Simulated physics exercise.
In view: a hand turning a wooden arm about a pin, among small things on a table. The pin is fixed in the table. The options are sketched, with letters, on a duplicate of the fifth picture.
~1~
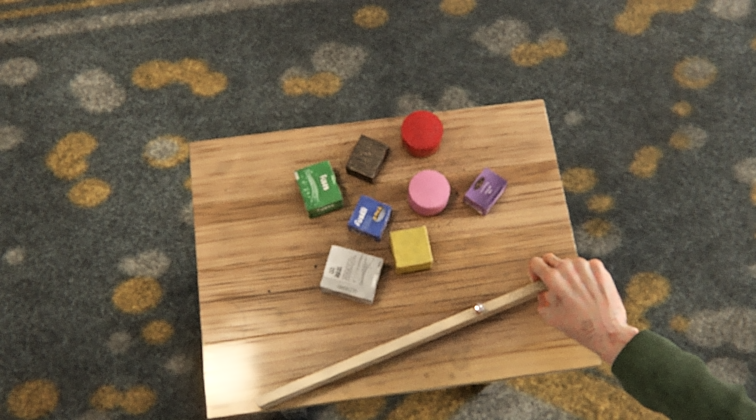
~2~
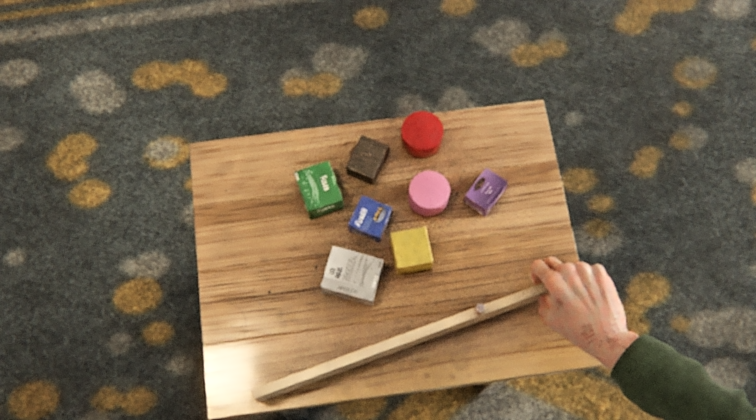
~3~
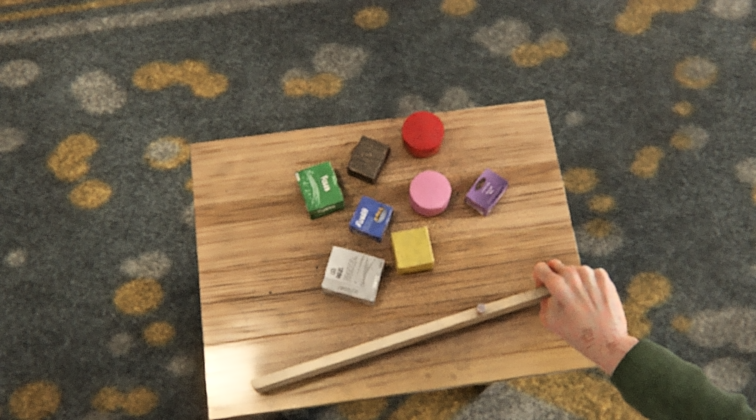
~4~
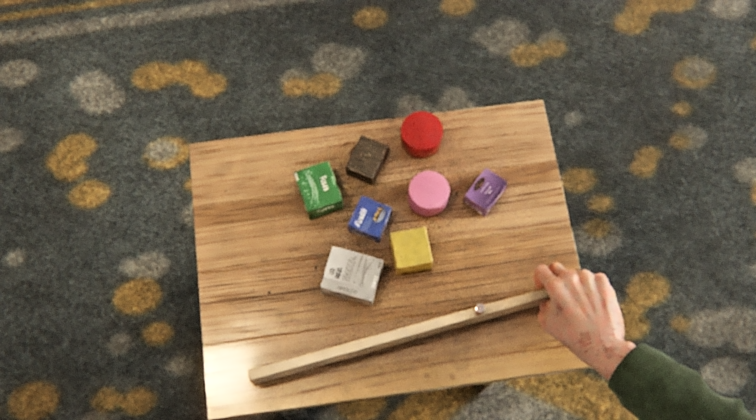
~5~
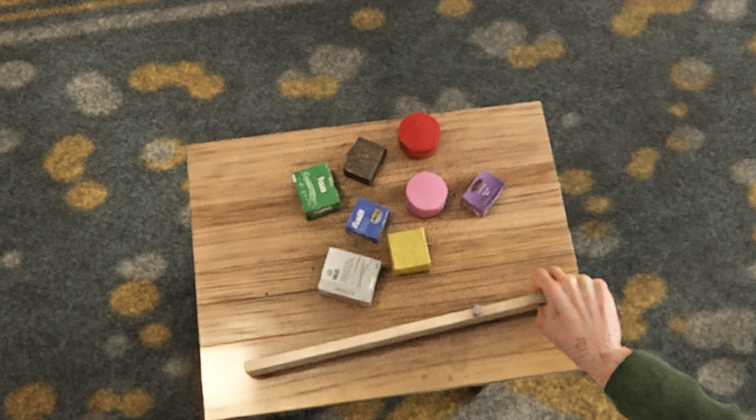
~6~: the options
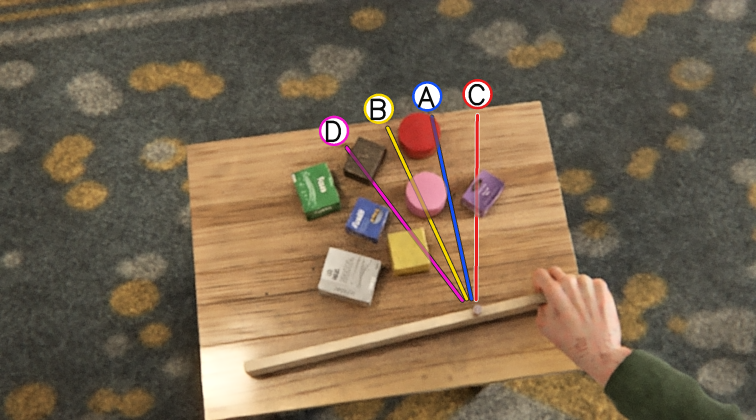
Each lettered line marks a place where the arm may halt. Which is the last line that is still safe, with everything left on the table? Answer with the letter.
It can go as far as D.
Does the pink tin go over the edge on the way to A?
No.
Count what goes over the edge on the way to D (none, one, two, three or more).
In all, none.
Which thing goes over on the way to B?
It is the red pot.
On the marked copy, A at (451, 204); B at (426, 211); C at (477, 204); D at (403, 221).
With D. Early on, arm (356, 290); white box (352, 266); red pot (419, 137).
Further on, arm (377, 243); black block (369, 154); green box (324, 175).
At the end, arm (404, 219); red pot (435, 117); black block (398, 130); nothing has fallen.
As for the rest, A drops the black block, green box and red pot; B drops the red pot; C drops the black block, green box and red pot.
